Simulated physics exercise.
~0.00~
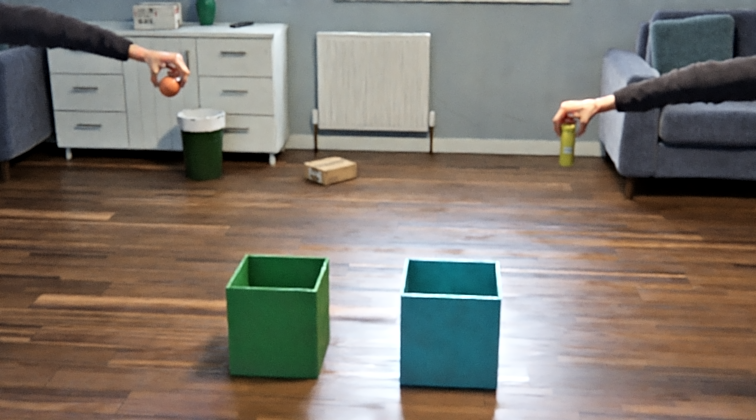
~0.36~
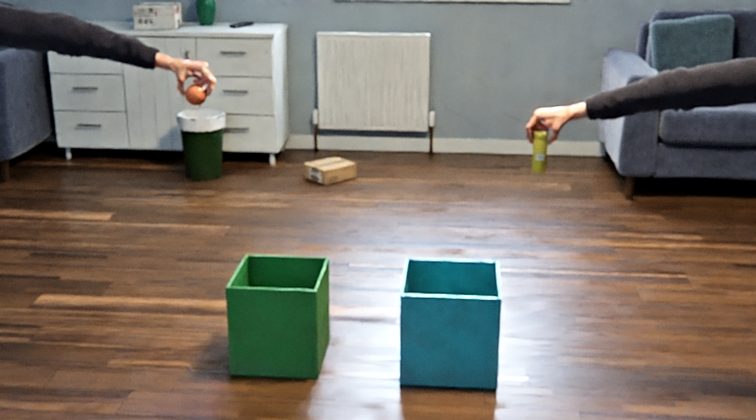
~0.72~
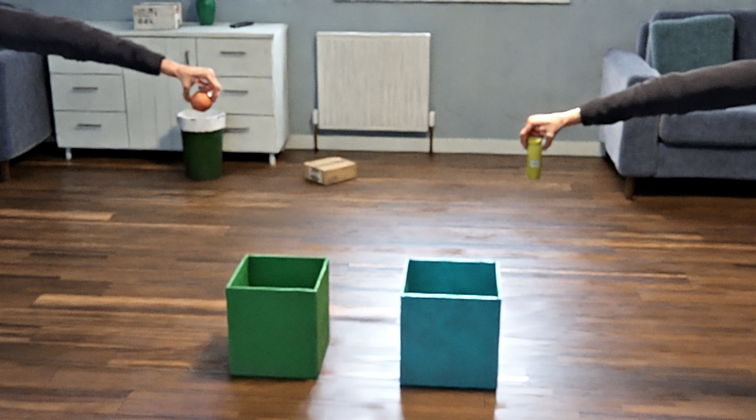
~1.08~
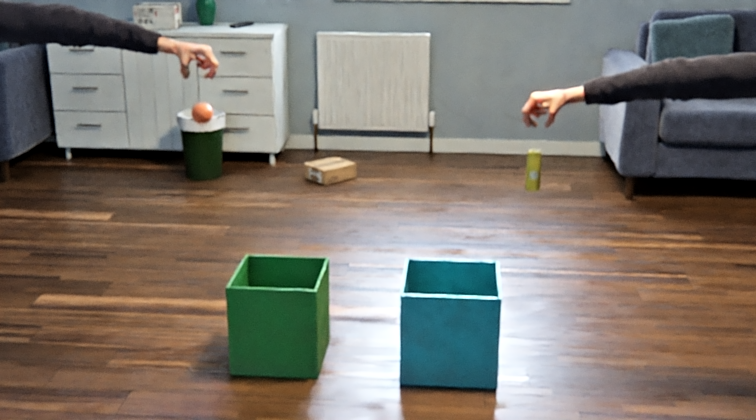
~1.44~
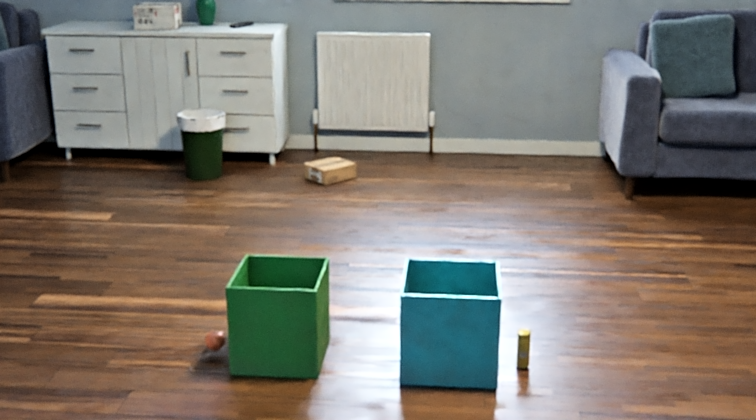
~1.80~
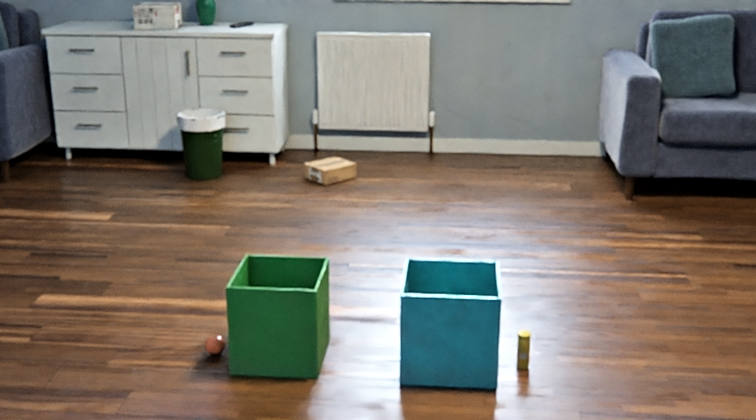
In a living room with a wooden floor, two hands reached in from either side and let go of an orange tomato and a yellow shaker, which dropped outside the green and blue boxes, the tomato landing left and the shaker standing upright right.
